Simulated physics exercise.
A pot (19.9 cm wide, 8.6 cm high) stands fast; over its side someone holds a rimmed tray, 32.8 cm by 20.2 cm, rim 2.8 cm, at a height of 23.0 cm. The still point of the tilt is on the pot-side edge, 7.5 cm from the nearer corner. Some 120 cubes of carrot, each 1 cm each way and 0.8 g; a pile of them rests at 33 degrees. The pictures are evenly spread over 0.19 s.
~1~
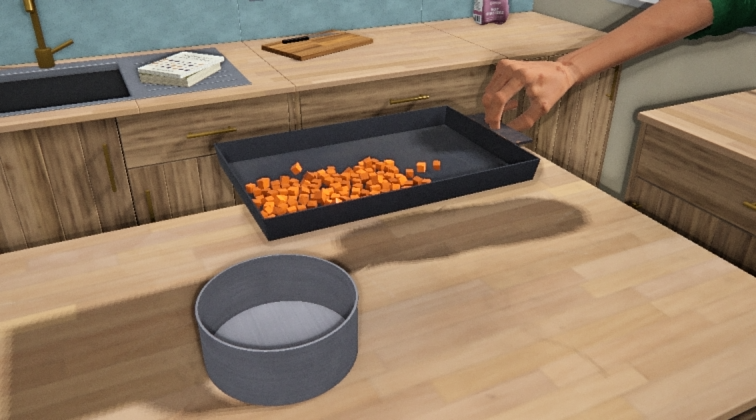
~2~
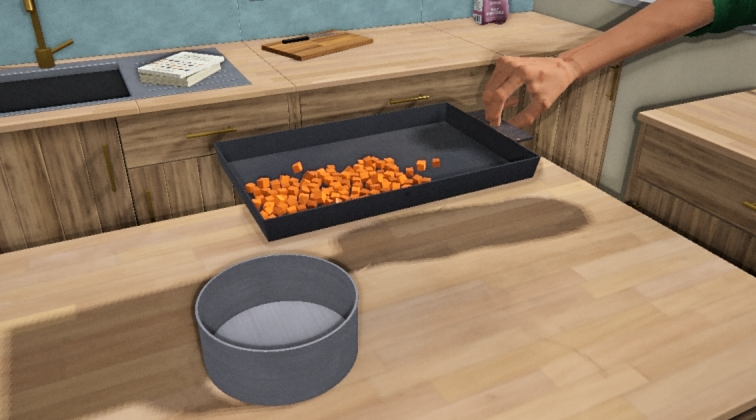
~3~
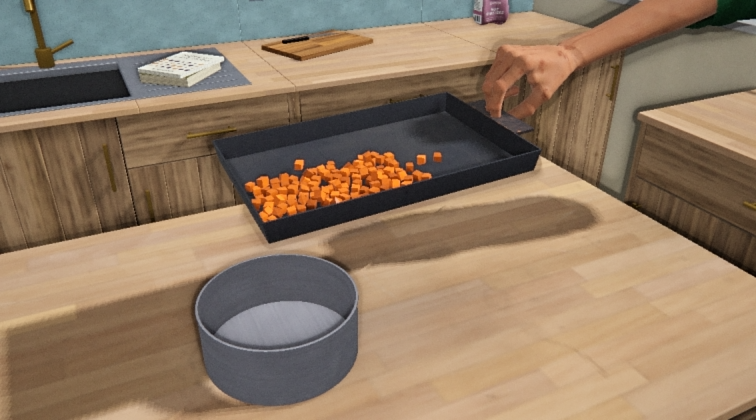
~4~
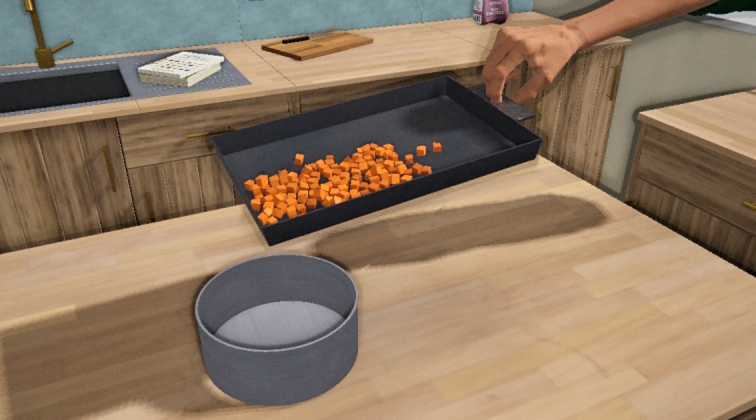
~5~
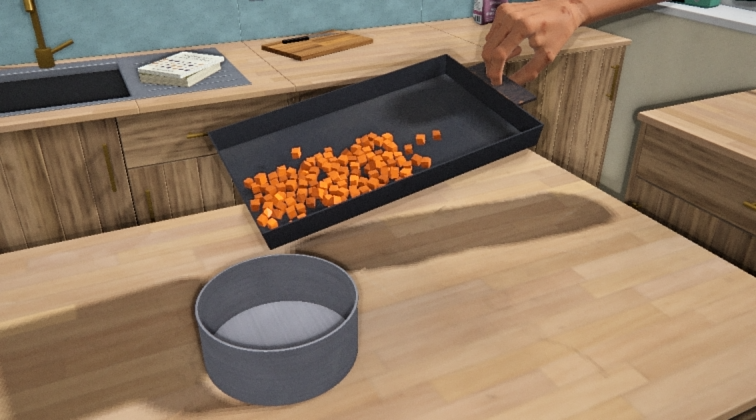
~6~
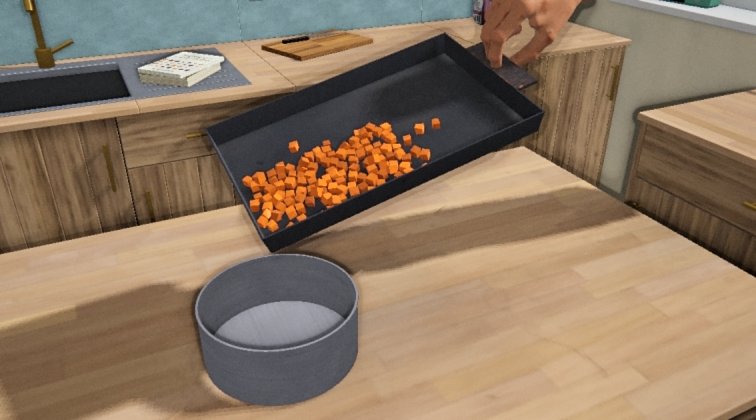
A hand held a dark rimmed tray of small orange carrot cubes above a wooden counter, then gradually raised its right side, tilting it down to the left near a round gray pot.
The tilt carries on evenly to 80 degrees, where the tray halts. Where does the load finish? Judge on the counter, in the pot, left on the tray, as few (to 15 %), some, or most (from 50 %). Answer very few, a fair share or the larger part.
On the counter: The larger part; in the pot: Very few; left on the tray: A fair share.
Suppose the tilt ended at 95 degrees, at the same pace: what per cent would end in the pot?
It would be near 5 per cent.
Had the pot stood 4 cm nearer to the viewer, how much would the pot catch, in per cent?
It would be near 35 per cent.
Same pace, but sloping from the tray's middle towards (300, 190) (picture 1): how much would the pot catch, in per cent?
About 5 per cent.
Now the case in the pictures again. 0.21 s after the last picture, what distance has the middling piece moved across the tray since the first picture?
Some 2 cm.
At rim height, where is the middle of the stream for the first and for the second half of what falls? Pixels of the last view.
First near (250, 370), later near (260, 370).
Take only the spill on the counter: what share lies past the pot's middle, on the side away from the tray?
About 90 per cent.
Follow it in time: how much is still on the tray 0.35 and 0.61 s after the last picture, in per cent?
About 100, 55.
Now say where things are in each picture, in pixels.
In the first picture, tray tilt 0 degrees, front corners at (267, 216) and (535, 158); middle of the pieces at (335, 189); pot at (278, 297).
In the second picture, tray tilt 1 degrees, front corners at (267, 217) and (535, 156); middle of the pieces at (335, 188).
In the third picture, tray tilt 4 degrees, front corners at (266, 220) and (536, 149), lowest corner left front; middle of the pieces at (335, 185).
In the fourth picture, tray tilt 8 degrees, front corners at (266, 224) and (537, 138), lowest corner left front; middle of the pieces at (334, 182).
In the fifth picture, tray tilt 14 degrees, front corners at (265, 229) and (538, 124), lowest corner left front; middle of the pieces at (333, 177).
In the sixth picture, tray tilt 19 degrees, front corners at (265, 235) and (539, 111), lowest corner left front; middle of the pieces at (332, 173); pot at (278, 297).
Then, 0.21 s after the last picture, tilt 51 degrees; the tray holds 100 %, the pot 0 %.
Then, 0.35 s after the last picture, tilt 72 degrees; the tray holds 100 %, the pot 0 %.
Then, 0.61 s after the last picture, tilt 80 degrees; the tray holds 55 %, the pot 0 %.
In the end, counter 70 %, pot 0 %, tray 30 %.
